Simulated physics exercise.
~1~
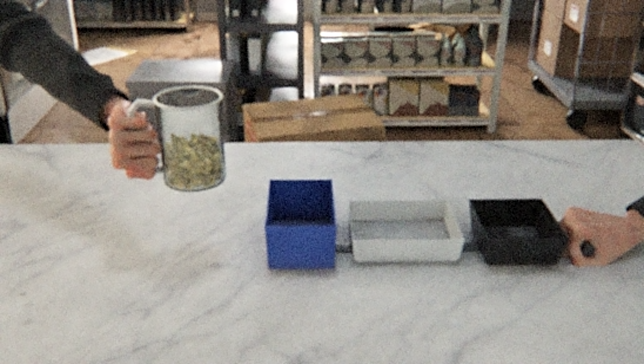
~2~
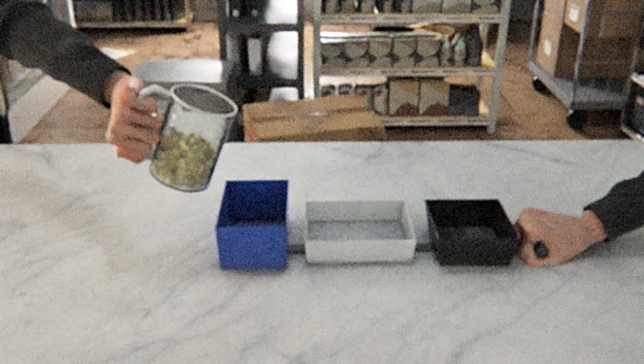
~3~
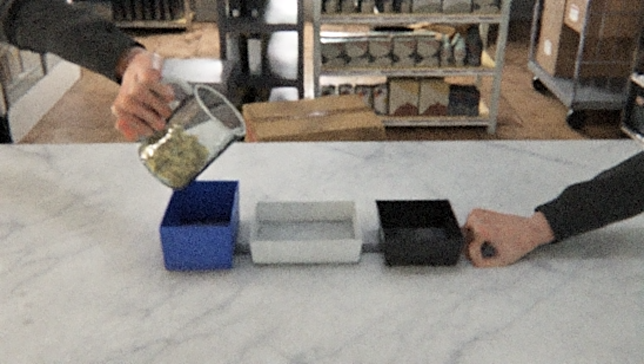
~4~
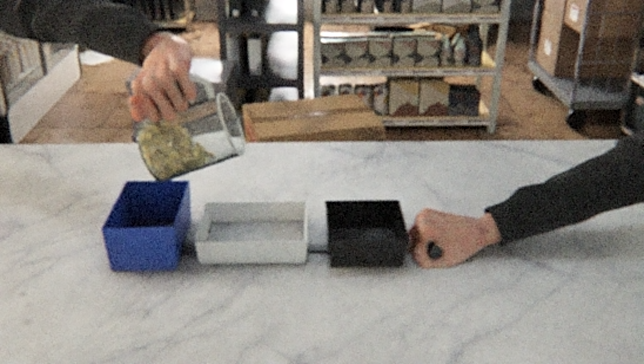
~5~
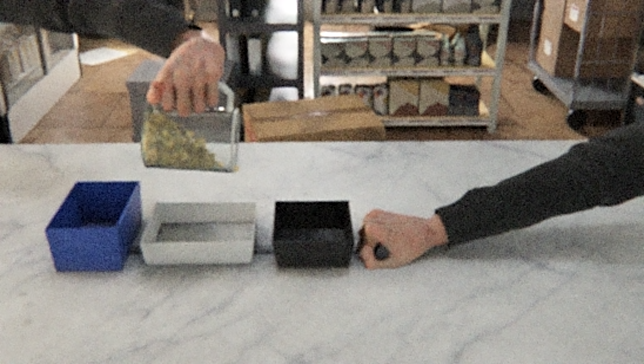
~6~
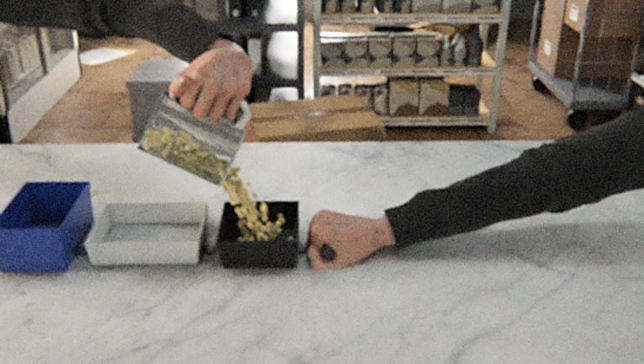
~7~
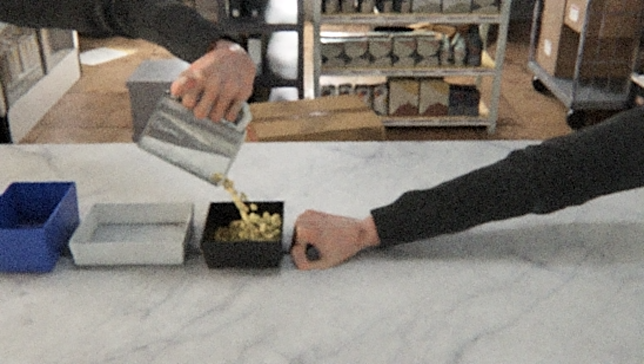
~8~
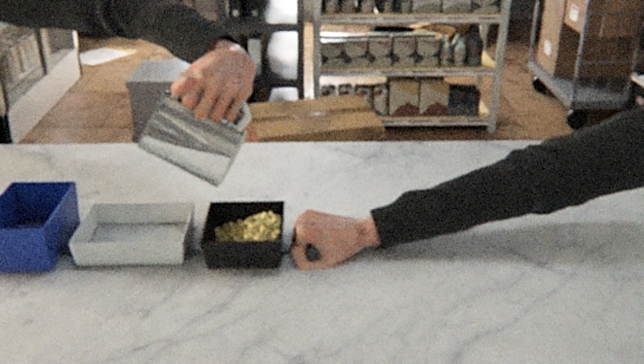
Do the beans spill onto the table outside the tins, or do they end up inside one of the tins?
They end up inside one of the tins. The beans all land in the black tin, leaving the blue and white tins empty and the table around them clear.
